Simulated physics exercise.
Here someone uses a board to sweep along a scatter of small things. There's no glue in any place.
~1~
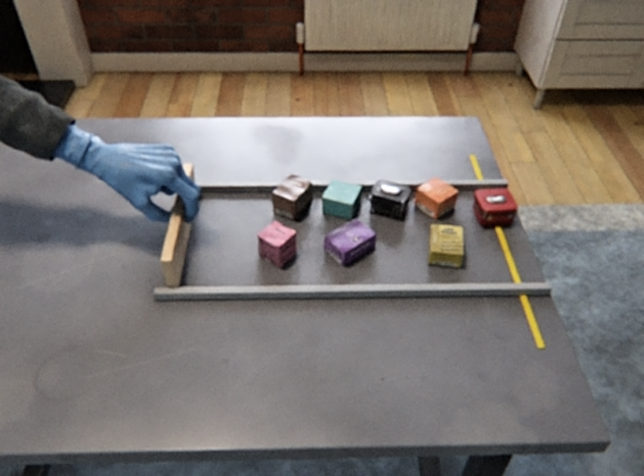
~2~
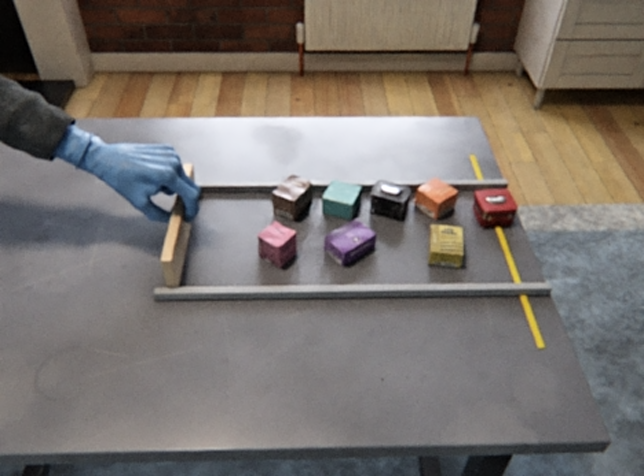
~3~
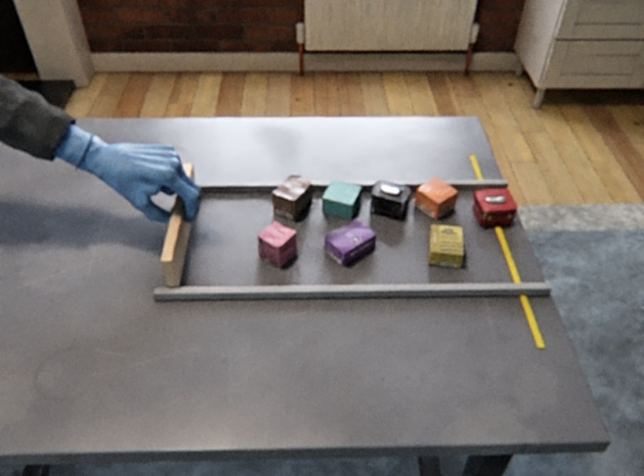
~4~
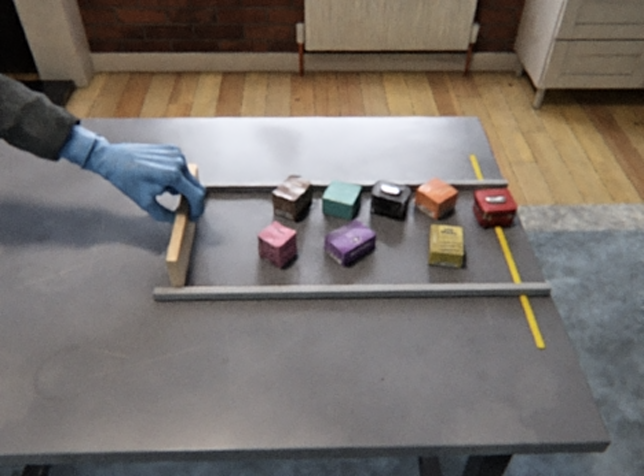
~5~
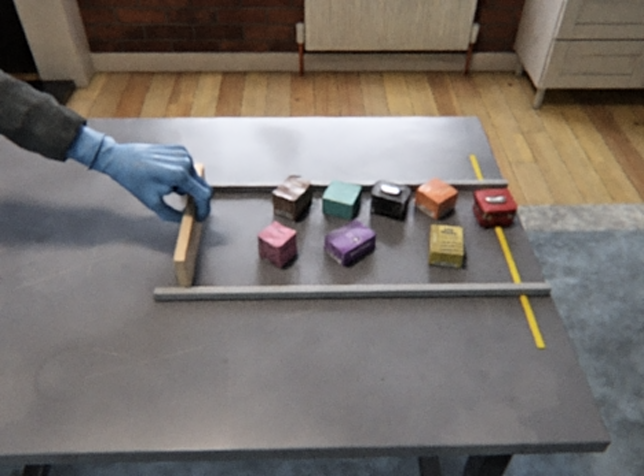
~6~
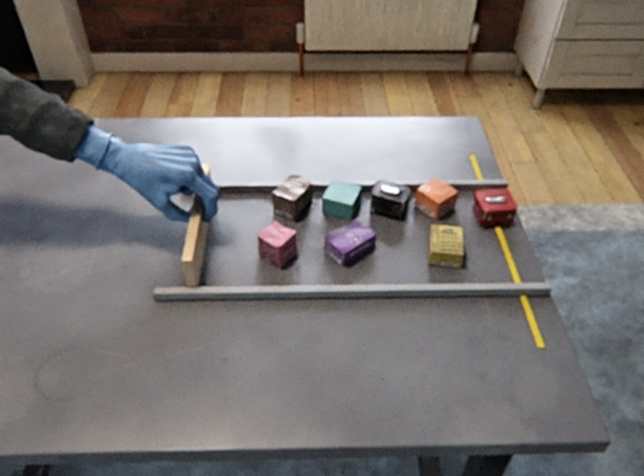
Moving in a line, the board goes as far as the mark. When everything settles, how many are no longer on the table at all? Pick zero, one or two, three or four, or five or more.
Five or more are off the table.
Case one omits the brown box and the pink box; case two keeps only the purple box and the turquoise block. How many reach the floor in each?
4 in the first case and 4 in the second.
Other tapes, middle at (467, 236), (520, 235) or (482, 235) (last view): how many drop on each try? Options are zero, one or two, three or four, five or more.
So, one after another, I'd give 3 or 4; five or more; three or four.
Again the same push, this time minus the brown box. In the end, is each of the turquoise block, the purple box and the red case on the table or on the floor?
Outcome - turquoise block staying, purple box falling, red case falling.
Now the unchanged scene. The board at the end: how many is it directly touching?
Looks like 2 of them, all told.
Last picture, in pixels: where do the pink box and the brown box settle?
Final positions - pink box around (521, 234), brown box around (504, 192).
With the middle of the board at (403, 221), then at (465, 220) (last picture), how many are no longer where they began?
Tally: First 8; then 8.
Soon after, none off yet; red case at rest near (494, 208); orange box moving near (444, 198); yellow box at rest near (446, 246).
At rest, the number that fall off is five or more; fallen, turquoise block, purple box, black case, yellow box, orange box and red case.
